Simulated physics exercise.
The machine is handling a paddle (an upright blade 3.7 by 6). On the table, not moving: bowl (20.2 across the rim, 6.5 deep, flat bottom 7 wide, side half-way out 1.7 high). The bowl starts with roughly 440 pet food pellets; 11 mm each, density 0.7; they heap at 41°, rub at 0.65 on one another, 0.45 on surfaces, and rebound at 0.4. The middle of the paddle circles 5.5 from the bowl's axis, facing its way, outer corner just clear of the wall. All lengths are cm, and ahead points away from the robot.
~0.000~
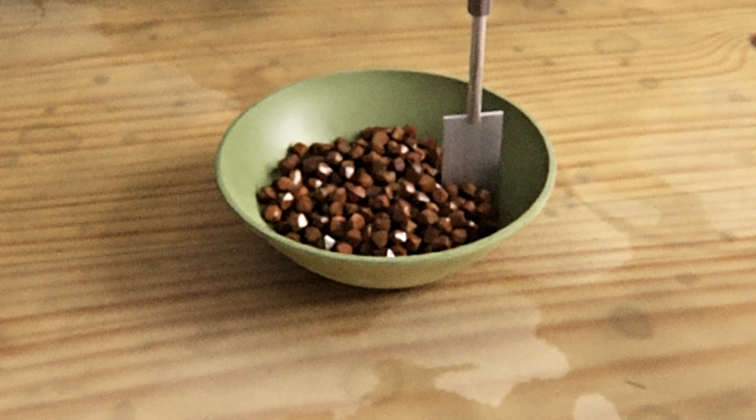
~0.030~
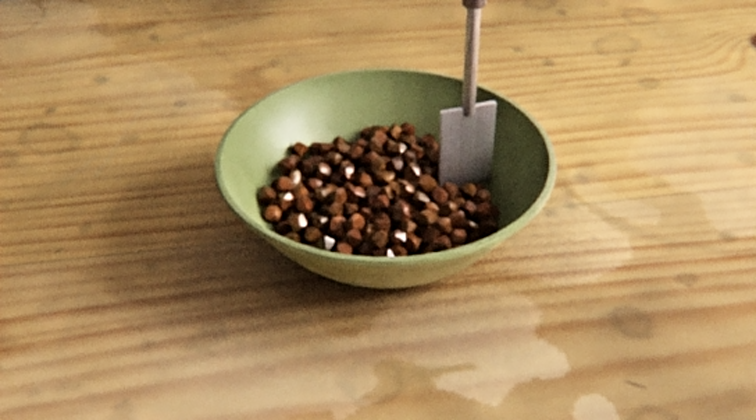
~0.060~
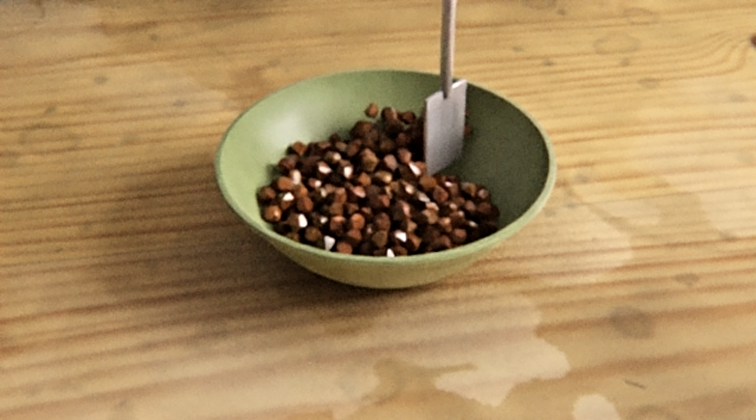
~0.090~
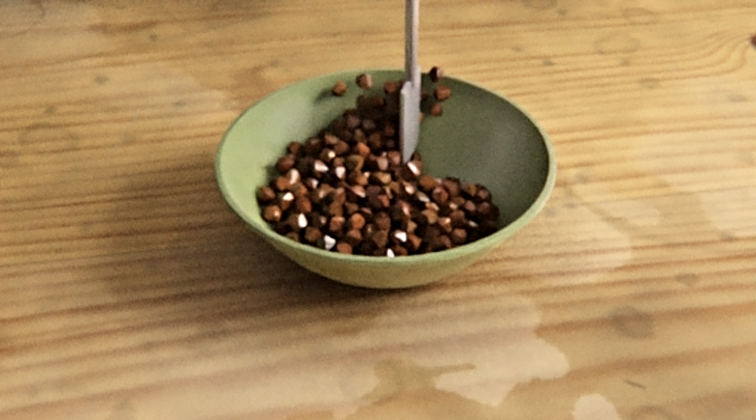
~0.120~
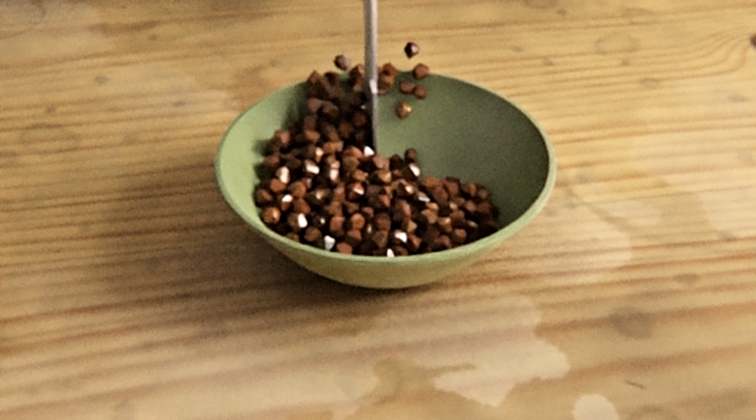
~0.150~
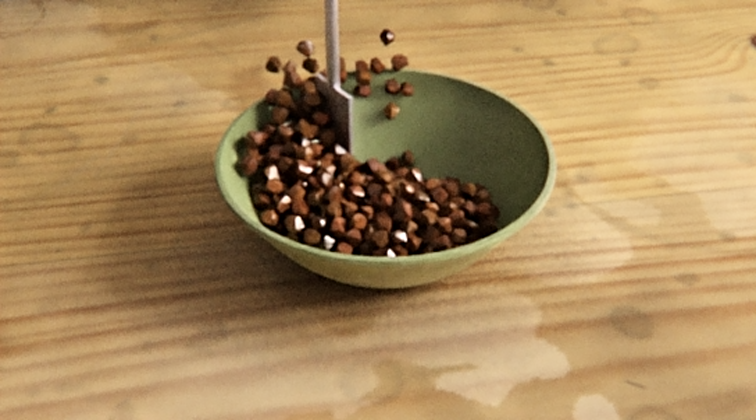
A grey metal paddle, upright at the right inside the bowl, sweeps around the far side toward the left, turning edge-on as it goes, pushing brown pellets into a heap at the back left, with a few hopping up above the rim. The pale green bowl of glinting, reddish-brown pellets stays put. The setting is a light wooden tabletop with darker stains, seen from above at an angle by a still camera.
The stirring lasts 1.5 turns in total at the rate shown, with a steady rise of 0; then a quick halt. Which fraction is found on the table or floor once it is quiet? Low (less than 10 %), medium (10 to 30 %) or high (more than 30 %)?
On the table or floor the share is high, more than 30 %.
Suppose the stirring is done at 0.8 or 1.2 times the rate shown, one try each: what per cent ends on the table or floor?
Some 25 and 45 per cent.
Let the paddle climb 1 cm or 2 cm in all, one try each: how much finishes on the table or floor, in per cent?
About 25 and 20 per cent.
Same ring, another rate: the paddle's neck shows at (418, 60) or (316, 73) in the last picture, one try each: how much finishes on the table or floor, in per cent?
About 15 and 40 per cent.
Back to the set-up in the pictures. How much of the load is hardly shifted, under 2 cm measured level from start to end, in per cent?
Roughly 20 per cent.
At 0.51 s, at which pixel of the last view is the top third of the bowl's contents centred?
Around (358, 119).
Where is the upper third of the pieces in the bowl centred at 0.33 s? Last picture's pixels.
Near (447, 219).
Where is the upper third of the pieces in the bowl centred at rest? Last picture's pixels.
Near (334, 225).
After 0.33 s, 279° round, highest piece 11 above the table; 363 in the bowl, 21 on the table or floor, 55 in flight or on the tool.
After 0.51 s, 81° round, highest piece 9 above the table; 309 in the bowl, 103 on the table or floor, 27 in flight or on the tool.
After 0.80 s, 180° round, highest piece 6 above the table; 265 in the bowl, 173 on the table or floor, 1 in flight or on the tool.
After 1.50 s, 180° round, highest piece 6 above the table; 265 in the bowl, 174 on the table or floor.
In the end, 265 in the bowl, 174 on the table or floor. That is 40 % on the table or floor.
